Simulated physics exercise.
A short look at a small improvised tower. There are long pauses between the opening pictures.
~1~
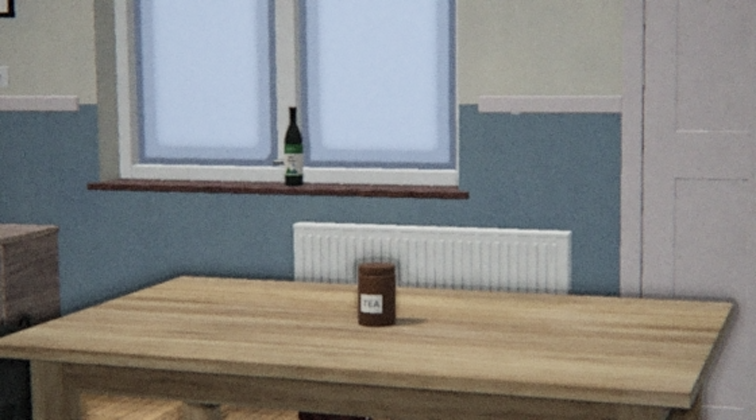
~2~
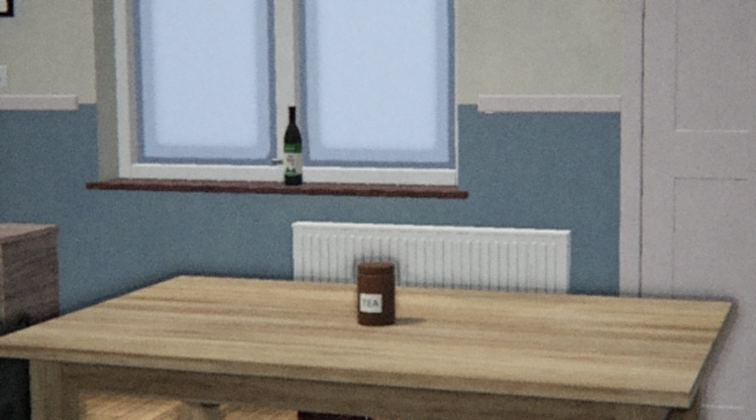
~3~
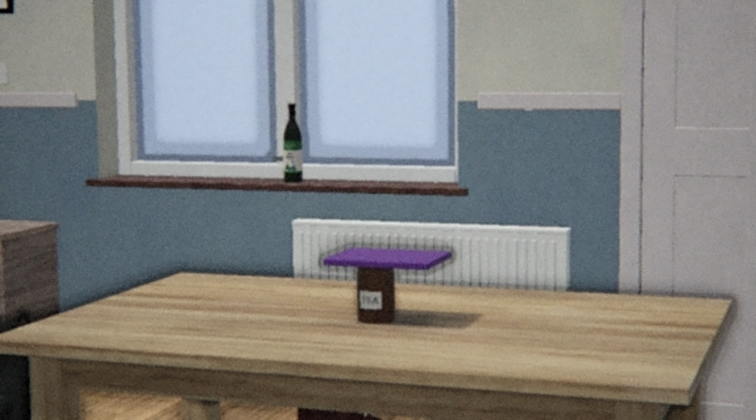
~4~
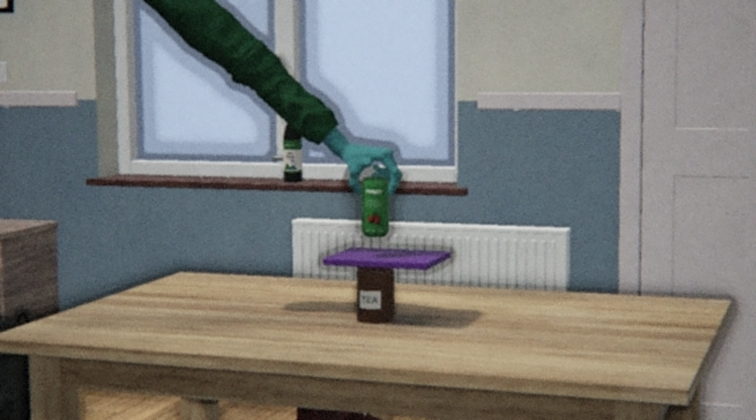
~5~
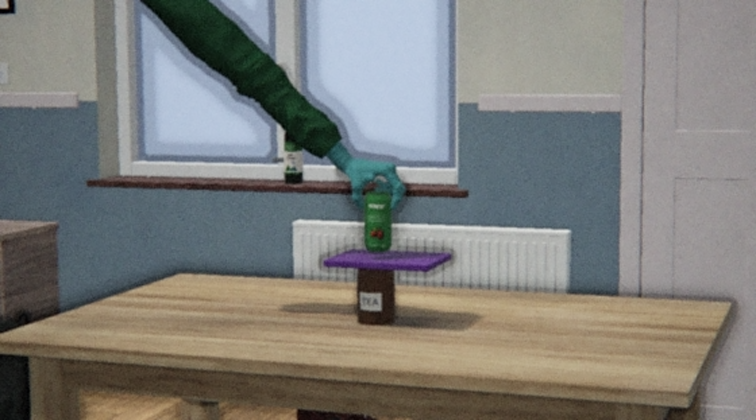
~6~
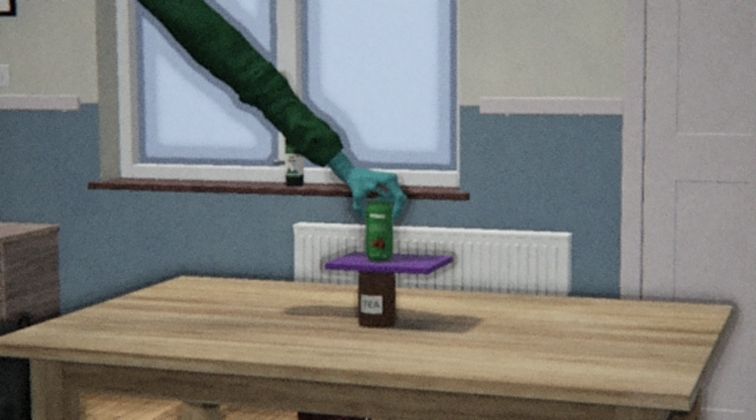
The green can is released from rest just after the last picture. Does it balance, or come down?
As it turns out, it keeps its balance.
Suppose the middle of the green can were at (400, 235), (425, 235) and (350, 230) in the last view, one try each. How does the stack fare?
First try: It comes apart; second try: It gives way; third try: It holds.
Then, 0.80 s after the last picture, nothing has stirred.
Then, 1.80 s after the last picture, green can resting near (379, 231).
At rest, all 3 in place. Seen from the same camera at the end, green can near (379, 232). The stack holds.
